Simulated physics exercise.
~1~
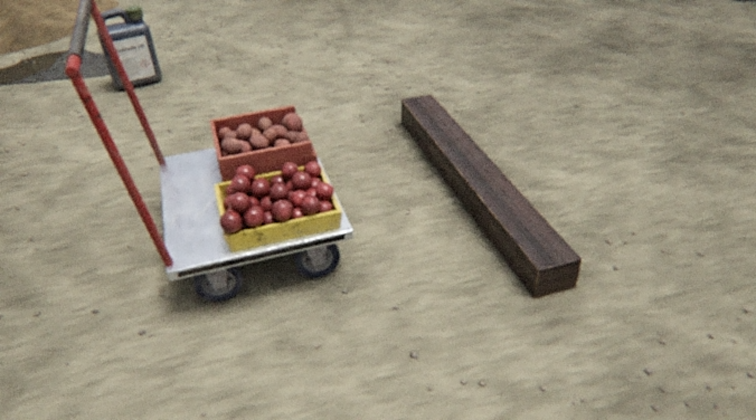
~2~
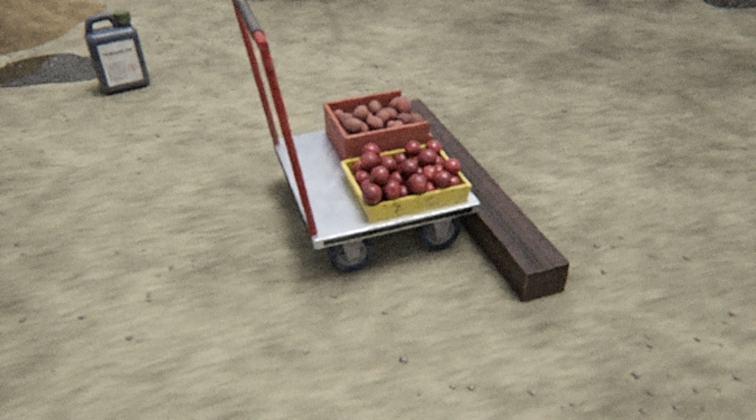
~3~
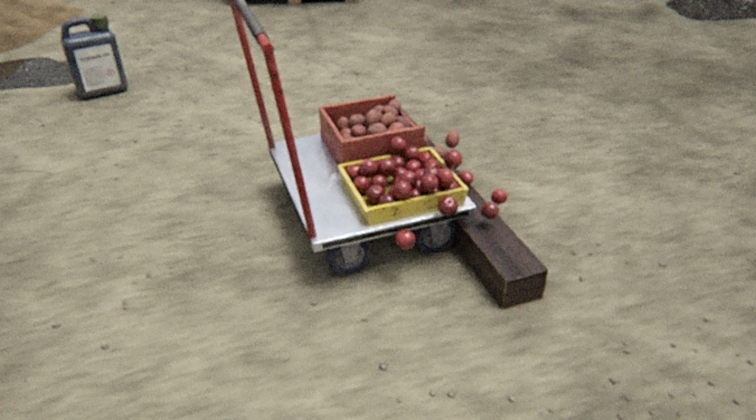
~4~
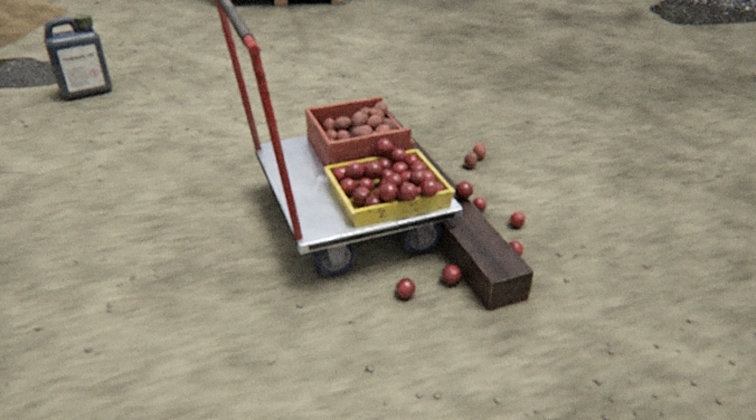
At first, a flatbed trolley with a red handle stands to the left of a dark wooden beam on sandy ground, carrying a red tray of potatoes and a yellow tray heaped with red apples. The trolley rolls right until it meets the beam, as the view shifts slightly right. Several apples then spill over the yellow tray's edges, some flying past the beam and others dropping in front of the deck. A couple of potatoes also leave the red tray. Finally, the trolley rests against the beam, both trays still mostly full, with the spilled pieces scattered around it.
